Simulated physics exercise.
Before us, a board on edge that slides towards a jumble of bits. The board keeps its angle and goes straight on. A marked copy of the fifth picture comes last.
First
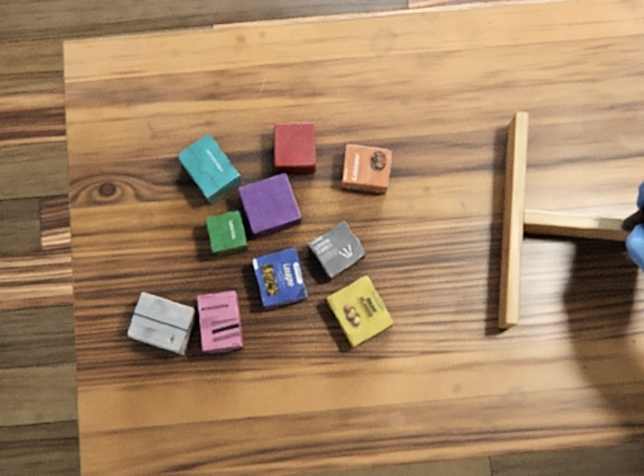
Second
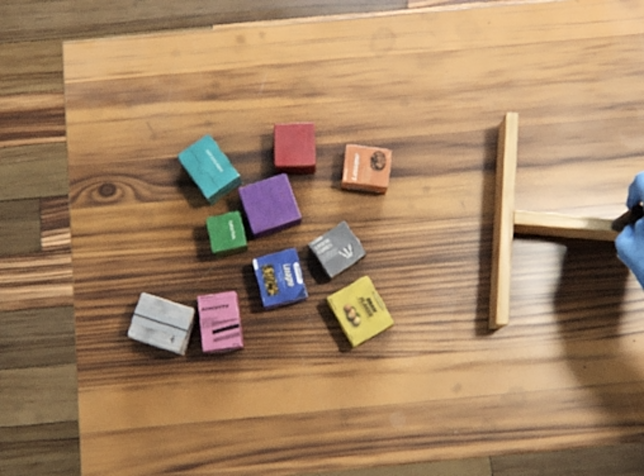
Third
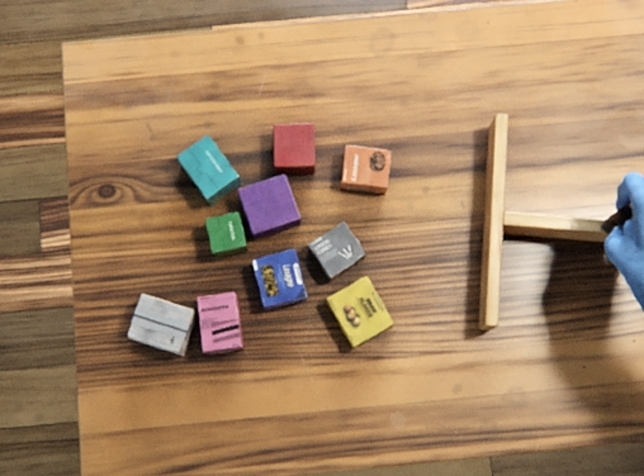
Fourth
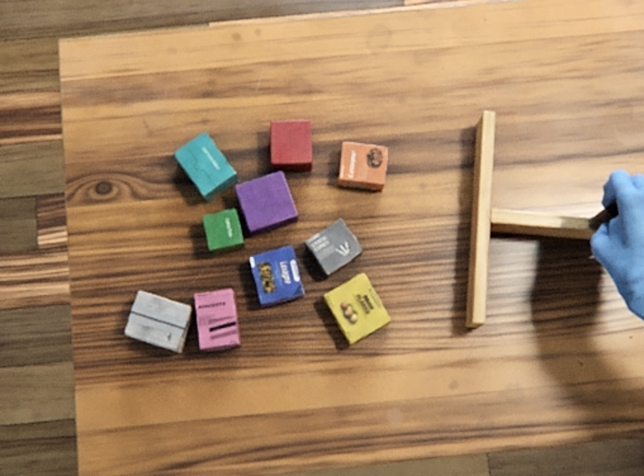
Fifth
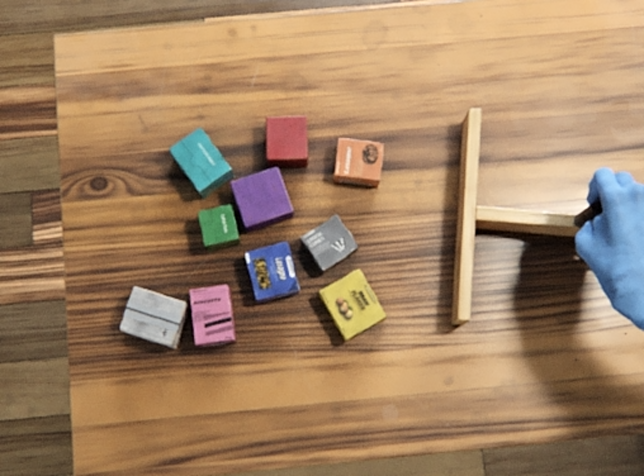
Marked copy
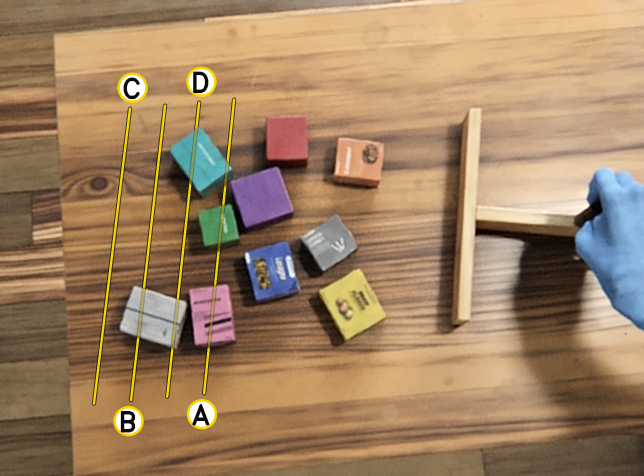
In this clip, a blue-gloved hand holds the handle of a T-shaped wooden tool and slides it a short way left across a wooden tabletop, while ten small coloured boxes and blocks sit clustered at left, apart from it.
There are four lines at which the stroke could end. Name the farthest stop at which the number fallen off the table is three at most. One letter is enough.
B.
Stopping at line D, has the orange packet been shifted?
Yes.
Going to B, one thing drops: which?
It is the green box.
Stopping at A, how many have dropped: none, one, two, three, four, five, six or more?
By then, none.
On the copy, A at (219, 243); B at (148, 249); C at (112, 252); D at (184, 246).
On B. First, board (354, 223); yellow box (318, 298); orange packet (328, 165).
Then, board (238, 233); white box (108, 349); green box (131, 225).
Finally, board (147, 241); green box over the edge; pink packet (61, 318); one fallen.
By contrast, A is within the limit but short; C drops four; D is within the limit but short.
